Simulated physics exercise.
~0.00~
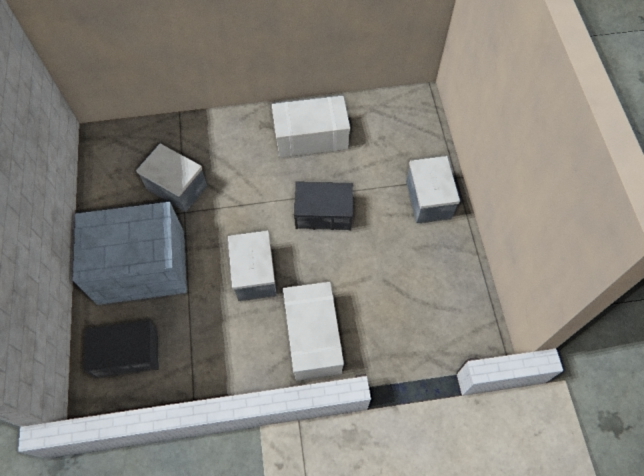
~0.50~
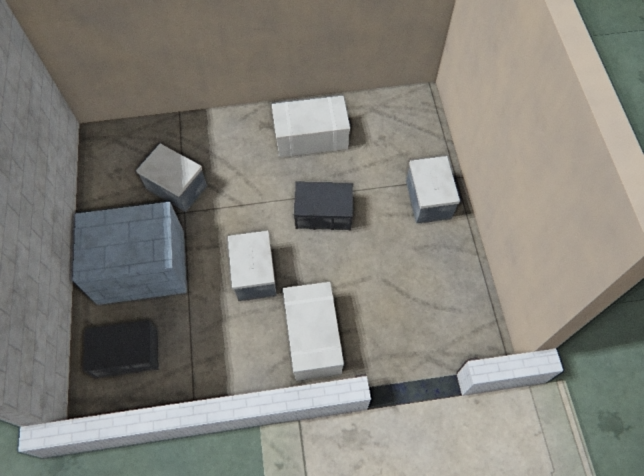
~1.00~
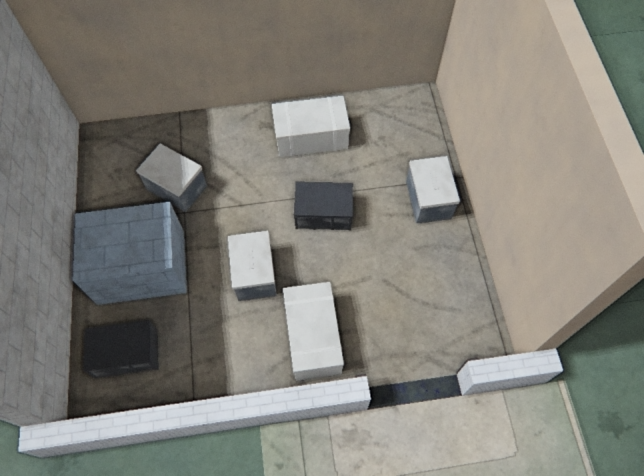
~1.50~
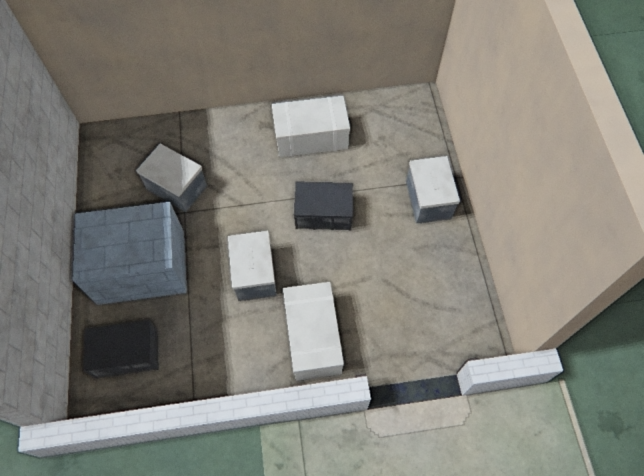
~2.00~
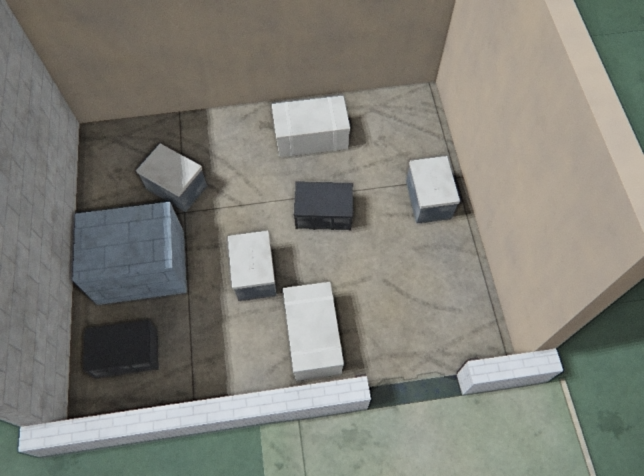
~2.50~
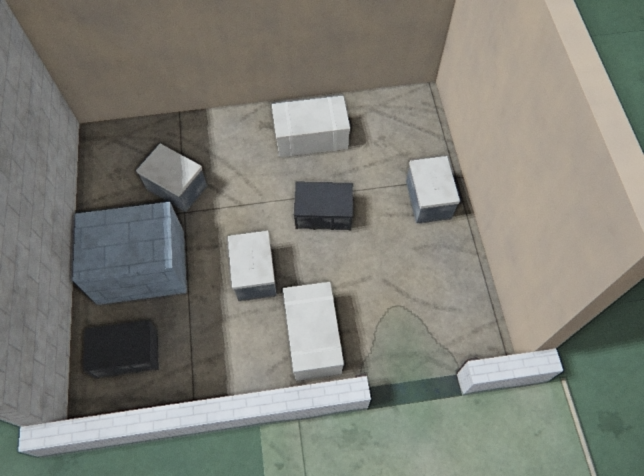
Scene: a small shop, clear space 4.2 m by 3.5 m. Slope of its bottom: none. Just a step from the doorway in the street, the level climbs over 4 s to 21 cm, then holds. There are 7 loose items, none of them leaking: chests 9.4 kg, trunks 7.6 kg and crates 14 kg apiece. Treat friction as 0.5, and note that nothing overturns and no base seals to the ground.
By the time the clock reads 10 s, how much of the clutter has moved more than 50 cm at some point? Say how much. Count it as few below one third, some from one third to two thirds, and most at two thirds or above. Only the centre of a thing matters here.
Some.
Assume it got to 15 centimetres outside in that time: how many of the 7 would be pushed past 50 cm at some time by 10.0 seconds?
Count: 1.
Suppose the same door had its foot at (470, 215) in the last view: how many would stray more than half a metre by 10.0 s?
Then 6.
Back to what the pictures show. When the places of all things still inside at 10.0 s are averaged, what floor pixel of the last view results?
About (196, 228).
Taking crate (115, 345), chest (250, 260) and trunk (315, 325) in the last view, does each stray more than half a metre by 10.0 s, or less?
Within, within, within.
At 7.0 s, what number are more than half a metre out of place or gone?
By that point, 2.
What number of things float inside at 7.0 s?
I'd say 2 of them.
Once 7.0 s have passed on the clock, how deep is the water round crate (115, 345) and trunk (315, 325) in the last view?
First about 0 cm, second about 2 cm.
After 3.5 s 0 of 7 are over 50 cm from their spots; 0 afloat.
After 4.5 s 0 of 7 are over 50 cm from their spots; 0 afloat.
After 7.0 s 2 of 7 are over 50 cm from their spots; 2 afloat.
After 10.0 s 3 of 7 are over 50 cm from their spots, and 3 have been at some point; 4 afloat.
